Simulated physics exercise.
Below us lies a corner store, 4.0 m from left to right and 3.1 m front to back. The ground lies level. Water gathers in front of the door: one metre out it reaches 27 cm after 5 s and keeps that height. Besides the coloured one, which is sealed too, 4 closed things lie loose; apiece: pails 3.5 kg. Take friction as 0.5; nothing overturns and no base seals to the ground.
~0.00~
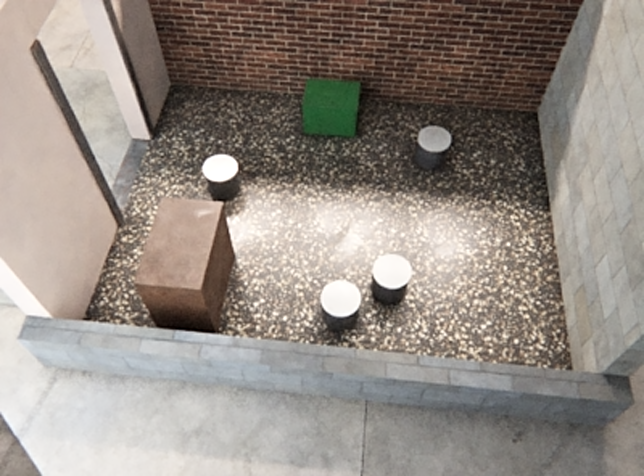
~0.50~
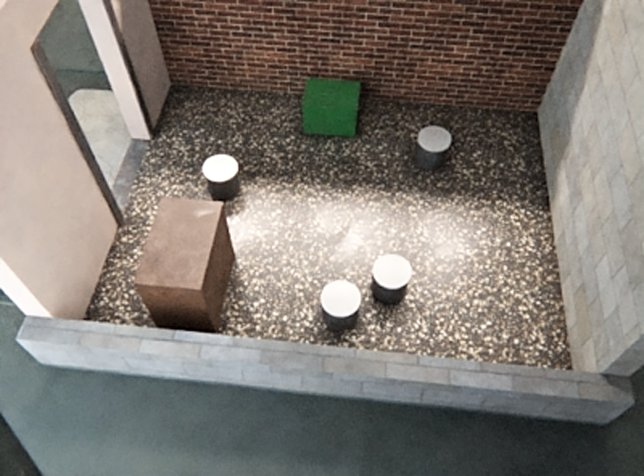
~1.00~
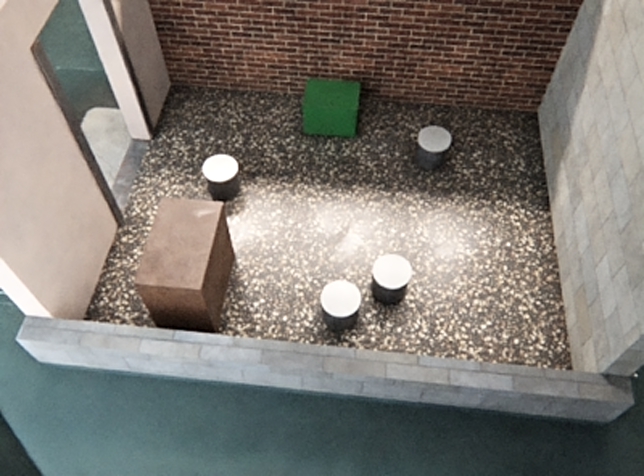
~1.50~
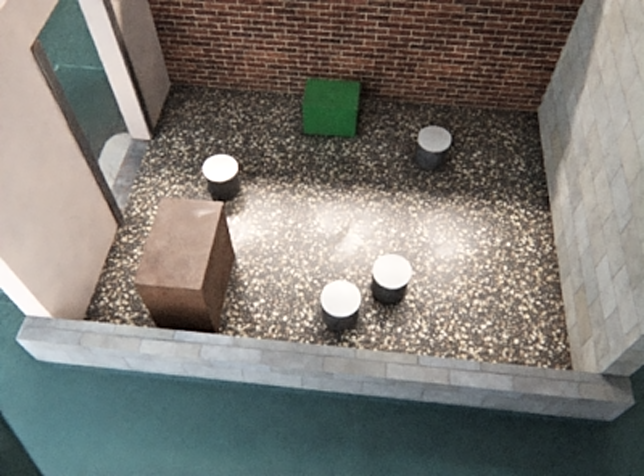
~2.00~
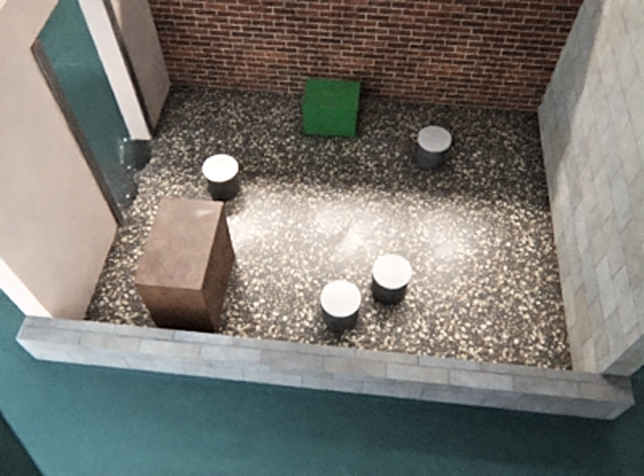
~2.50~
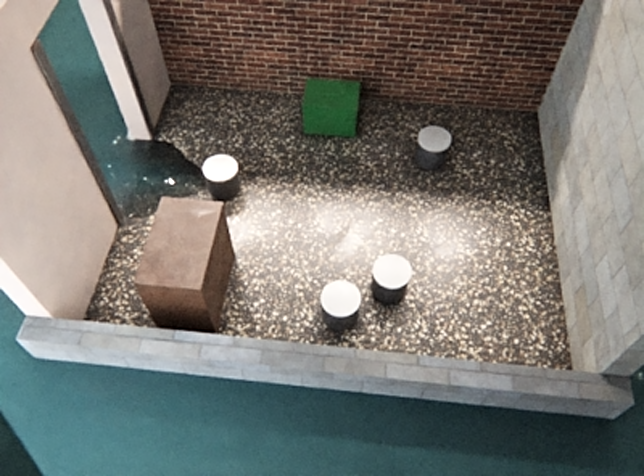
Dark water spreads outside a walled room, then enters through the doorway while the objects stay still.
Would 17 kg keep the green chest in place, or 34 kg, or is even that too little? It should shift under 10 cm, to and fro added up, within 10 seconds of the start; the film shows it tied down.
Verdict: Only the higher weight holds it.
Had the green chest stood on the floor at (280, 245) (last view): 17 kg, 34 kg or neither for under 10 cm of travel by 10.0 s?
It takes the larger.
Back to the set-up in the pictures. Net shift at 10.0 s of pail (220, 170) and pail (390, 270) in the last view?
In turn: 300 cm, 60 cm.
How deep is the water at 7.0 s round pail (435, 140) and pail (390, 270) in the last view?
About 9 and 4 cm.
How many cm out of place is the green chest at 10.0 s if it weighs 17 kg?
Roughly 200 cm.
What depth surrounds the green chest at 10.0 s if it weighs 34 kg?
Roughly 12 cm.
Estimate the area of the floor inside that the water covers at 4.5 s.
Some 6.0 m2.
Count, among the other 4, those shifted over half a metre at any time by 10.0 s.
4 of them.
After 3.5 s the green chest would be 0 cm from its start with 17 kg and 0 cm from its start with 34 kg; 0 cm of water round it then.
After 4.5 s the green chest would be 0 cm from its start with 17 kg and 0 cm from its start with 34 kg; 4 cm of water round it then.
After 7.0 s the green chest would be 62 cm from its start with 17 kg and 0 cm from its start with 34 kg; 7 cm of water round it then.
After 10.0 s the green chest would be 189 cm from its start with 17 kg and 0 cm from its start with 34 kg; 12 cm of water round it then.
